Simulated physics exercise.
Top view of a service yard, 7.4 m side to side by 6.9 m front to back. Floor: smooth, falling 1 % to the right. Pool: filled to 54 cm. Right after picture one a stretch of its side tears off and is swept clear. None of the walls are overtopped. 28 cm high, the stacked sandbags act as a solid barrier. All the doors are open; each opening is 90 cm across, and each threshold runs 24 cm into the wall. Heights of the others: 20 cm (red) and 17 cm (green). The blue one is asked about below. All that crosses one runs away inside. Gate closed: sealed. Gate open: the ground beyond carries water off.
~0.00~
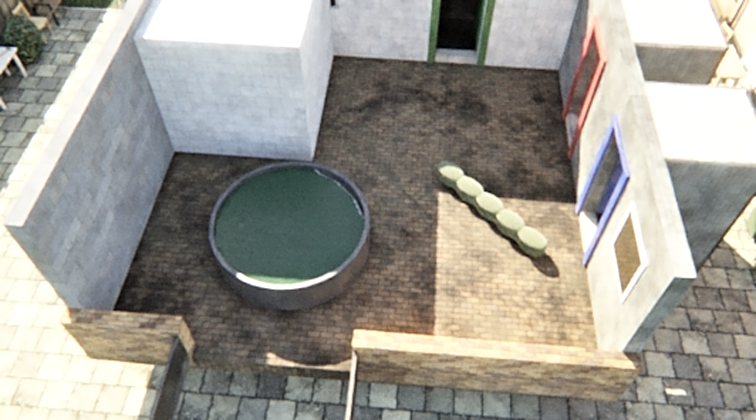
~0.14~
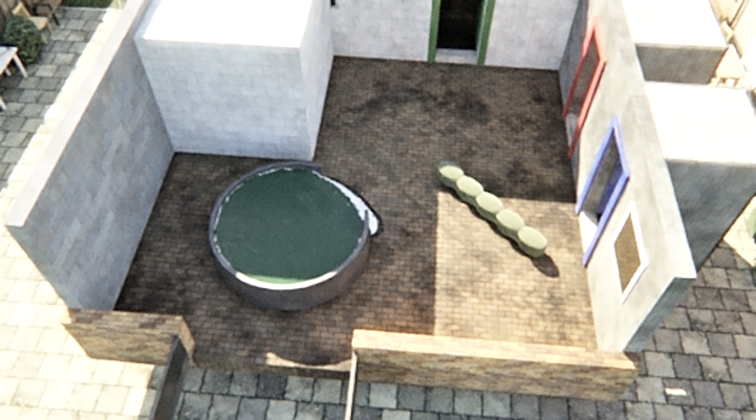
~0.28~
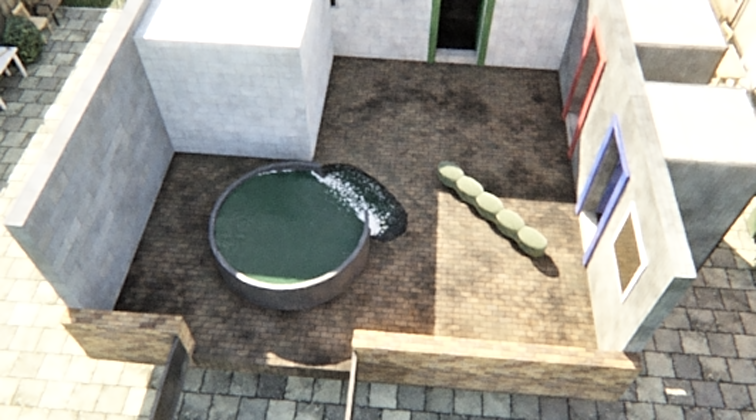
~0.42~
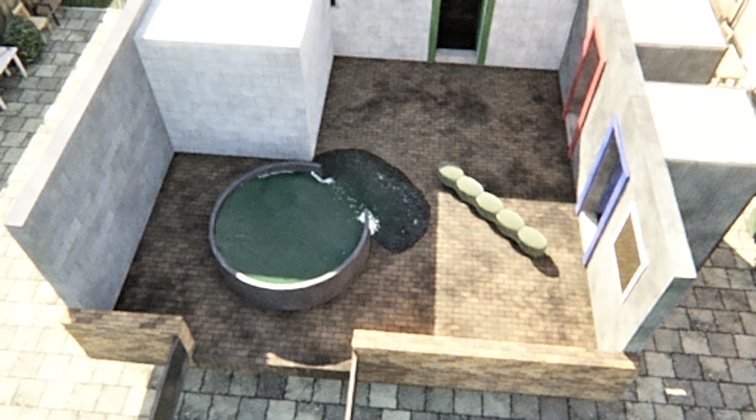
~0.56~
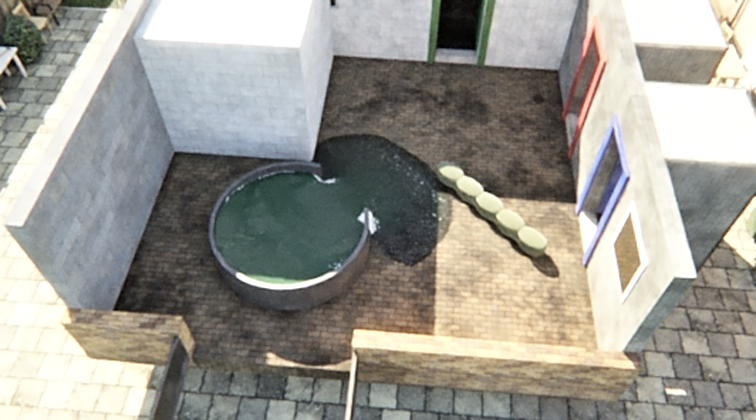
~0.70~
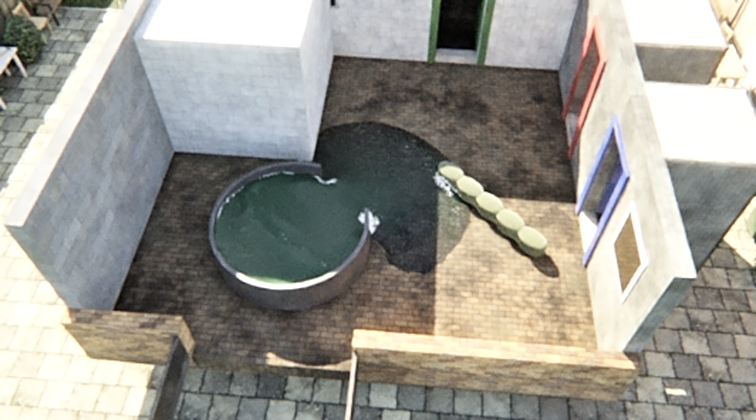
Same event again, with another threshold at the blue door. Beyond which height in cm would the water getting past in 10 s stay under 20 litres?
I would say 11.5 cm.
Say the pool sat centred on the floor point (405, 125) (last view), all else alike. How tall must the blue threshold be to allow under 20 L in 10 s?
It must be around 17 cm tall.
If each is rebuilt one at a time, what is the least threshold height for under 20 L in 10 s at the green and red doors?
About 14.0 cm at green and about 8.0 cm at red.
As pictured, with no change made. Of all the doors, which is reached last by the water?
It is the blue one.
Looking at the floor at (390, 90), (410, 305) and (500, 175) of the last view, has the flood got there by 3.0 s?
In turn: Under water, dry, not reached.
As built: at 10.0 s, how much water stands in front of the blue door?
Lab note: Depth approx. 10.5 cm.
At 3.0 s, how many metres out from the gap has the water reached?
About 5.6 m.
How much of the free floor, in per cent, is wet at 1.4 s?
I'd say near 25 percent.
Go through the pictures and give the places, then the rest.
In the first frame, still water, 54 cm deep, in the pool at (290, 223); the blue door at (599, 199) is dry.
In the second frame, the gap is on the far side, the front 0.3 m out at (378, 223); the back of the pool holds 54 cm.
In the third frame, the gap is on the far side, the front 0.7 m out at (400, 211); the back of the pool holds 54 cm.
In the fourth frame, water pours out on the far side and has run 1.2 m, to (421, 200); about 6 cm deep outside, 54 cm at the back.
In the fifth frame, the gap is on the far side, the front 1.6 m out at (435, 180); the back of the pool holds 54 cm.
In the sixth frame, the front is at (436, 153), 2.0 m from the gap on the far side; 5.3 m2 of floor is wet, 54 cm left at the back; the blue door at (599, 199), 4.0 m from the gap, is still 2.0 m from the nearest water.
After 1.4 s water covers 25 % of the floor, deepest (31 cm) near (445, 186); it has not reached the blue door.
After 3.0 s water covers 55 % of the floor, deepest (31 cm) near (550, 71); it has not reached the blue door.
After 10.0 s water covers 80 % of the floor, deepest (12 cm) near (588, 282); 10 cm at the blue door, 2 litres in over its 16 cm threshold.
At the blue door as built, the water arrived by 4.7 s and peaked near 18 cm at 6.8 s.
With a threshold of 9.5 cm, 35 litres would have come in within the 10 s; with 13 cm, 11 litres. So under 20 litres takes about 11.5 cm.
